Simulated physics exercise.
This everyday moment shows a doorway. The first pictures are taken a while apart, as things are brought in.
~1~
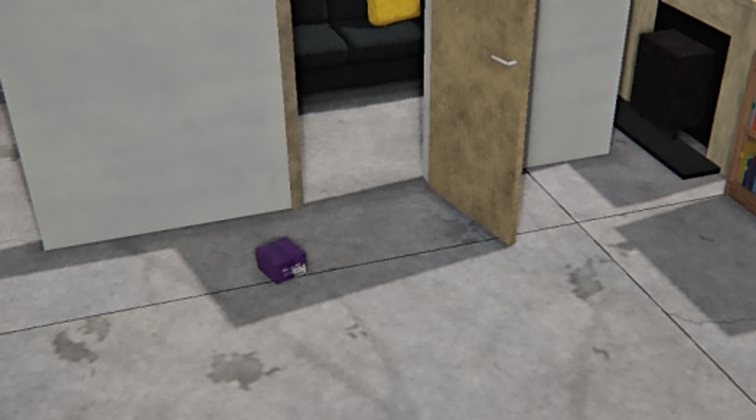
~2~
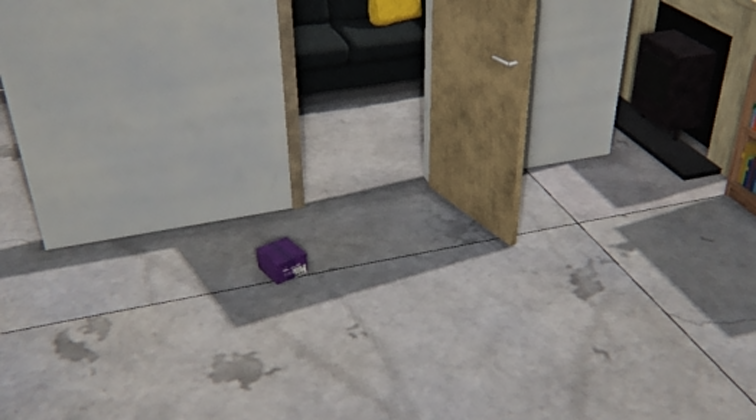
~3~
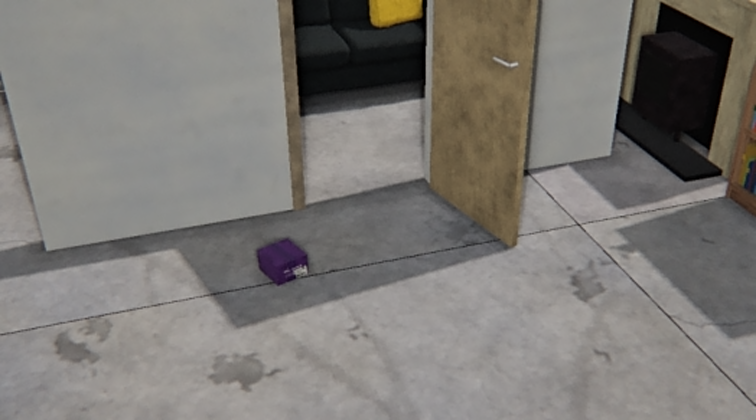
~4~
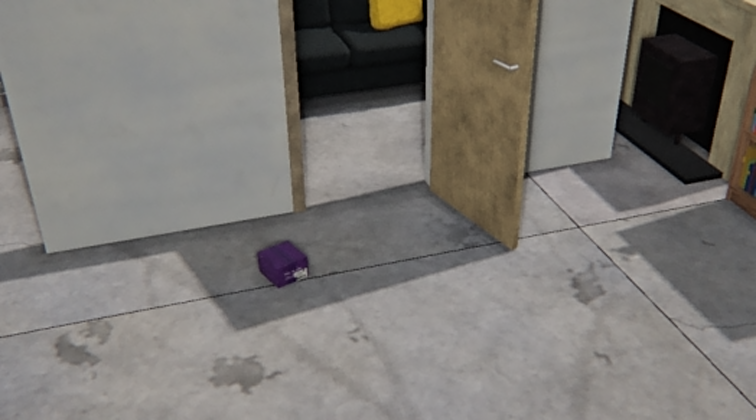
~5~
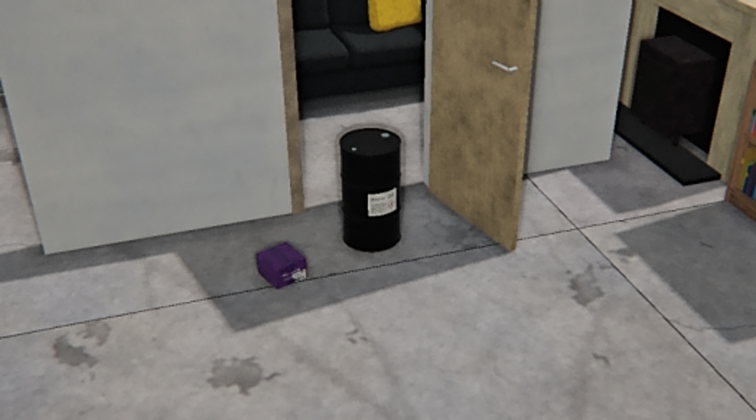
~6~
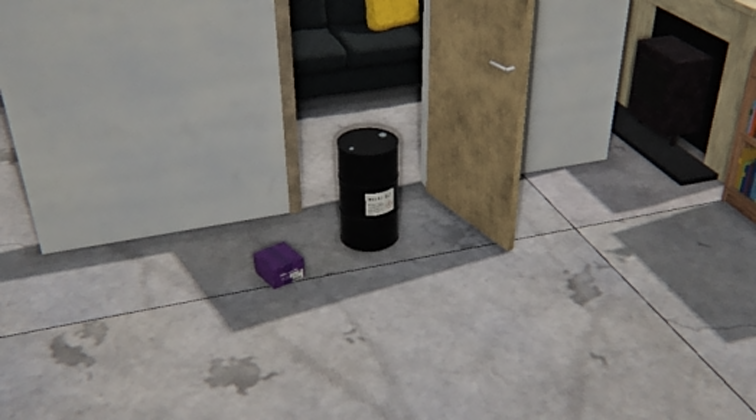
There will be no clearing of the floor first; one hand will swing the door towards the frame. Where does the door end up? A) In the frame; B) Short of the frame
Answer: B.
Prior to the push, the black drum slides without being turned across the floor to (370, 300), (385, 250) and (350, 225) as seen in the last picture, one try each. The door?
The door finishes its swing in case one, is obstructed in case two and is obstructed in case three.
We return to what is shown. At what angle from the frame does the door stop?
The answer is roughly 55°.
Then, 0.50 s past the last view, door 94° open.
Then, 0.90 s past the last view, door 79° open.
Then, 1.30 s past the last view, door 63° open.
Finally, door 54° open; both still in place. Final places as the last picture's camera would see them, black drum near (368, 190).
